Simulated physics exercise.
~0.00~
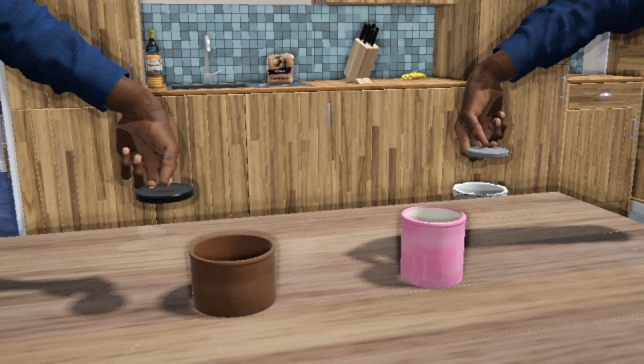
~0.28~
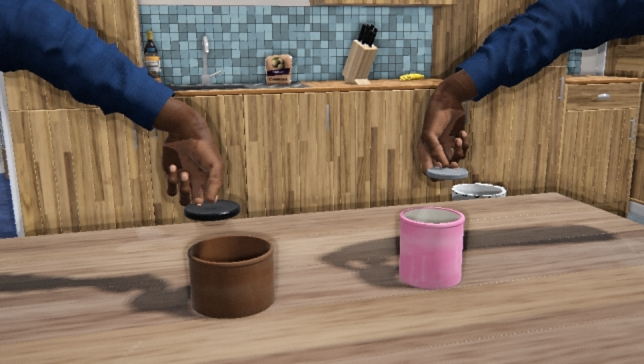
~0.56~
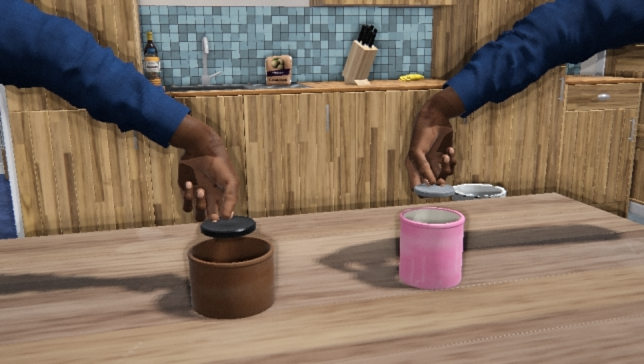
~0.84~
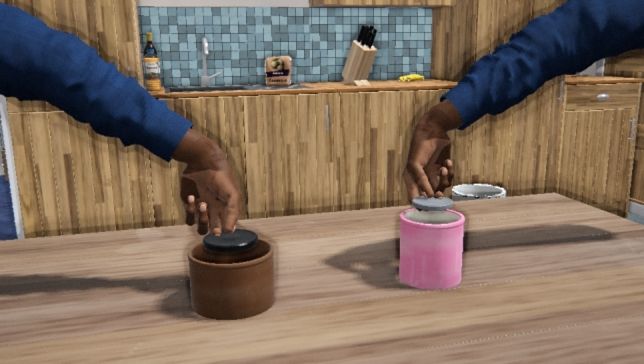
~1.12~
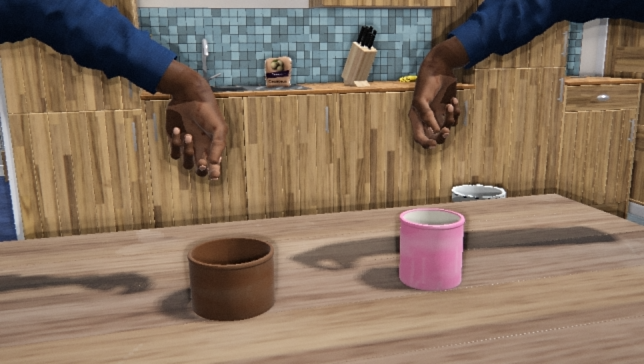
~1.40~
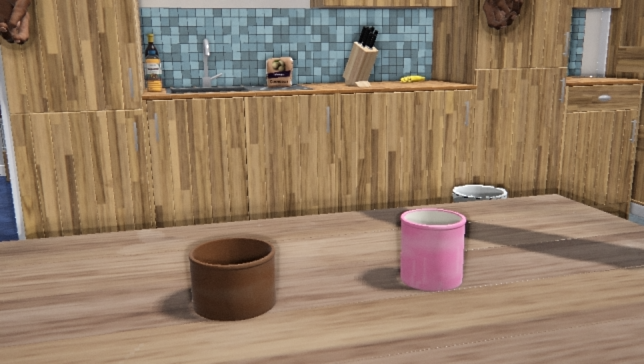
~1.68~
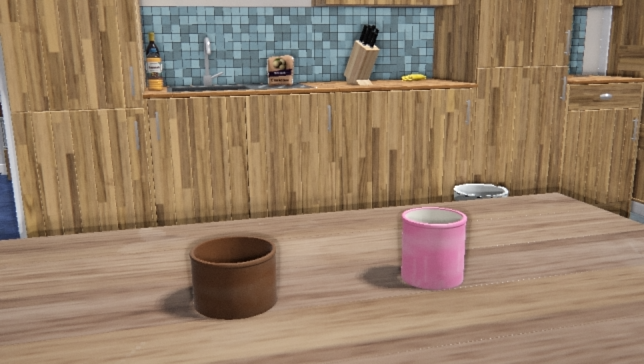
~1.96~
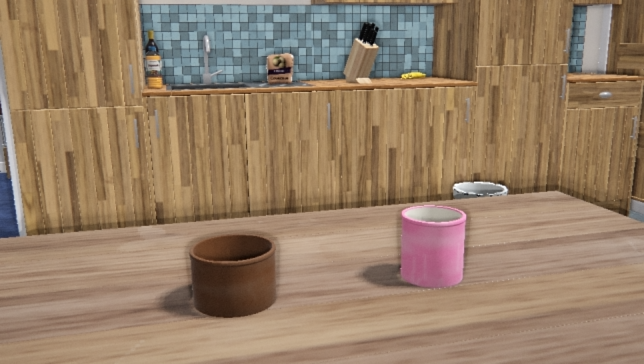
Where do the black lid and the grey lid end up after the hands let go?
The black lid drops inside the brown beaker, and the grey lid drops inside the pink pot.
